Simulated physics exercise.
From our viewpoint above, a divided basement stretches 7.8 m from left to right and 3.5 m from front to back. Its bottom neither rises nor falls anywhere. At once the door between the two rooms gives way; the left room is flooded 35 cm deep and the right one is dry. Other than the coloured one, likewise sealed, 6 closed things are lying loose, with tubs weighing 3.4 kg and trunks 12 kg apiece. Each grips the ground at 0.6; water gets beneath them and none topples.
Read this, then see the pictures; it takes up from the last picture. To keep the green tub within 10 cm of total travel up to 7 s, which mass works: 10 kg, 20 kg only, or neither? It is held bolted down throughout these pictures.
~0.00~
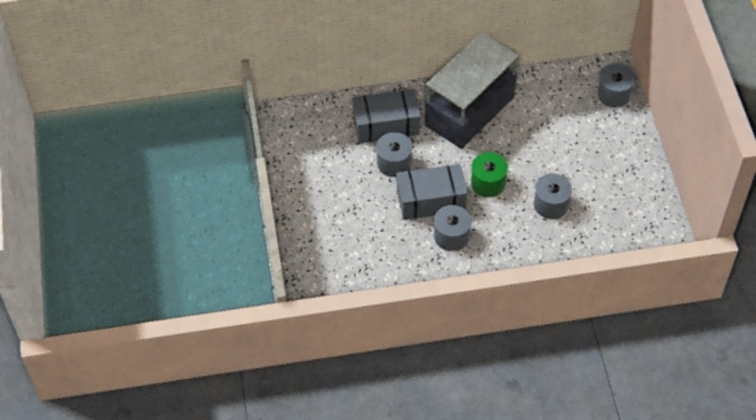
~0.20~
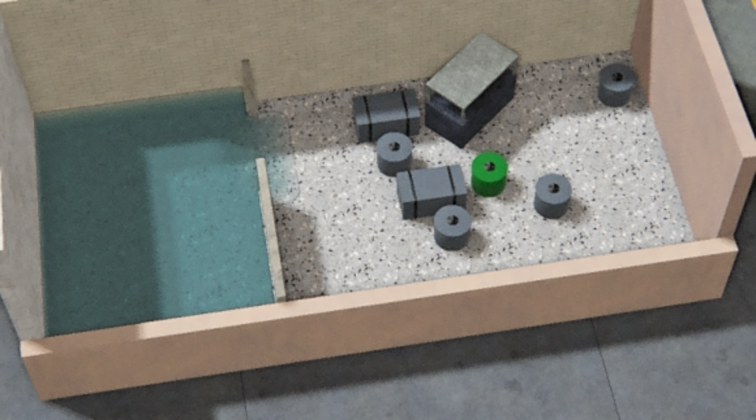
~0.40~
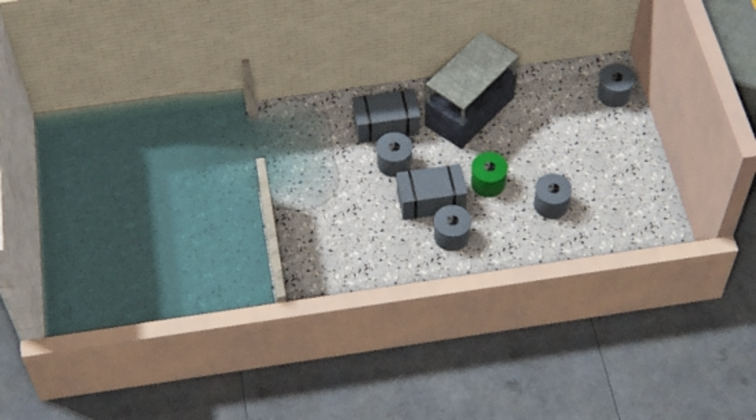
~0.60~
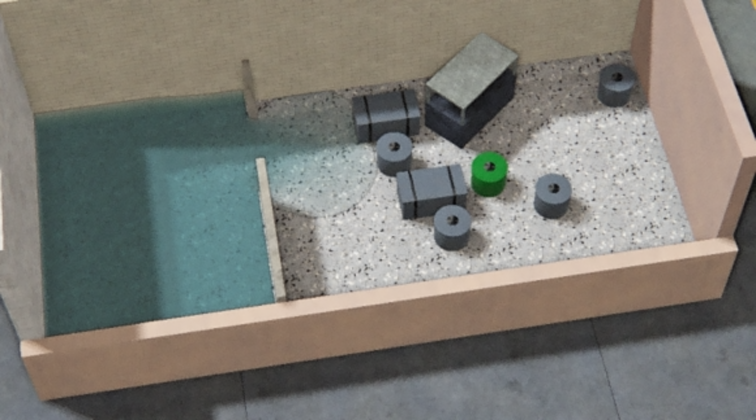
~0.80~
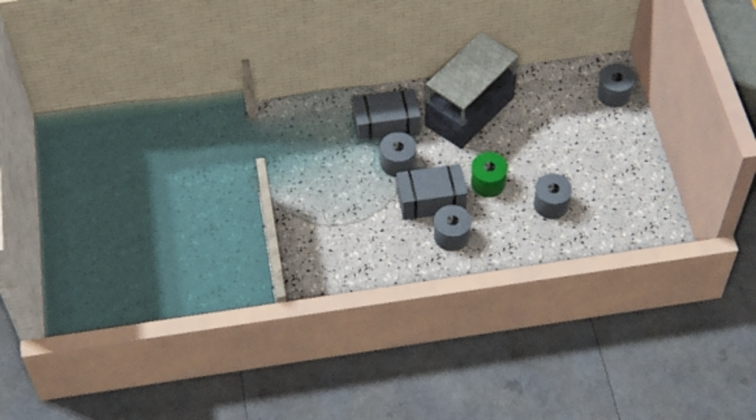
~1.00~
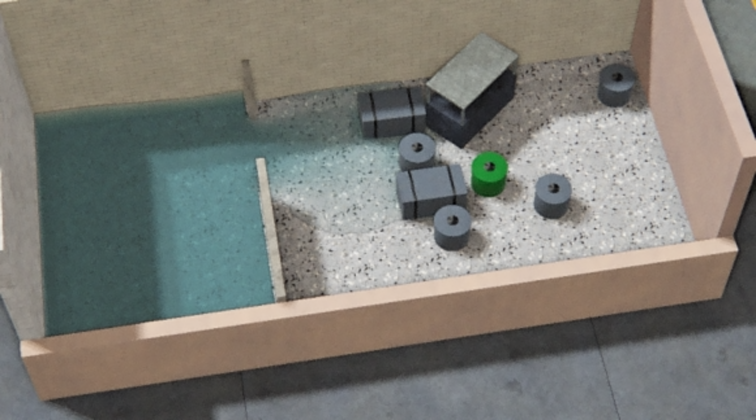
Requirement met by neither pick.
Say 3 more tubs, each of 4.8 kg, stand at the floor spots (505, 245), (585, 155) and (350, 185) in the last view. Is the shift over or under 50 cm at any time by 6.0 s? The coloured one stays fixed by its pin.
Result, in sequence: Exceeded, not exceeded, exceeded.
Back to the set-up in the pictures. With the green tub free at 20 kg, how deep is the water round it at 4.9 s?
Close to 5 cm deep.
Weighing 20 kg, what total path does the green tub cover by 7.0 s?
I'd put it near 50 cm in all.
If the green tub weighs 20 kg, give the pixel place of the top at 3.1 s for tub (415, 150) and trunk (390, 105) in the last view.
I'd say close to (525, 97) and close to (398, 79).
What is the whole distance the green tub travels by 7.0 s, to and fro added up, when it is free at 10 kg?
It covers about 300 cm altogether.
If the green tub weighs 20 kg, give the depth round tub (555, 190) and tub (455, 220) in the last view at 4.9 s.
About 1 and 14 cm.
After 1.4 s the green tub would be 1 cm from its start with 10 kg and 0 cm from its start with 20 kg; 0 cm of water round it then.
After 3.1 s the green tub would be 88 cm from its start with 10 kg and 34 cm from its start with 20 kg; 6 cm of water round it then.
After 4.9 s the green tub would be 183 cm from its start with 10 kg and 51 cm from its start with 20 kg; 5 cm of water round it then.
After 7.0 s the green tub would be 197 cm from its start with 10 kg and 53 cm from its start with 20 kg; 9 cm of water round it then.
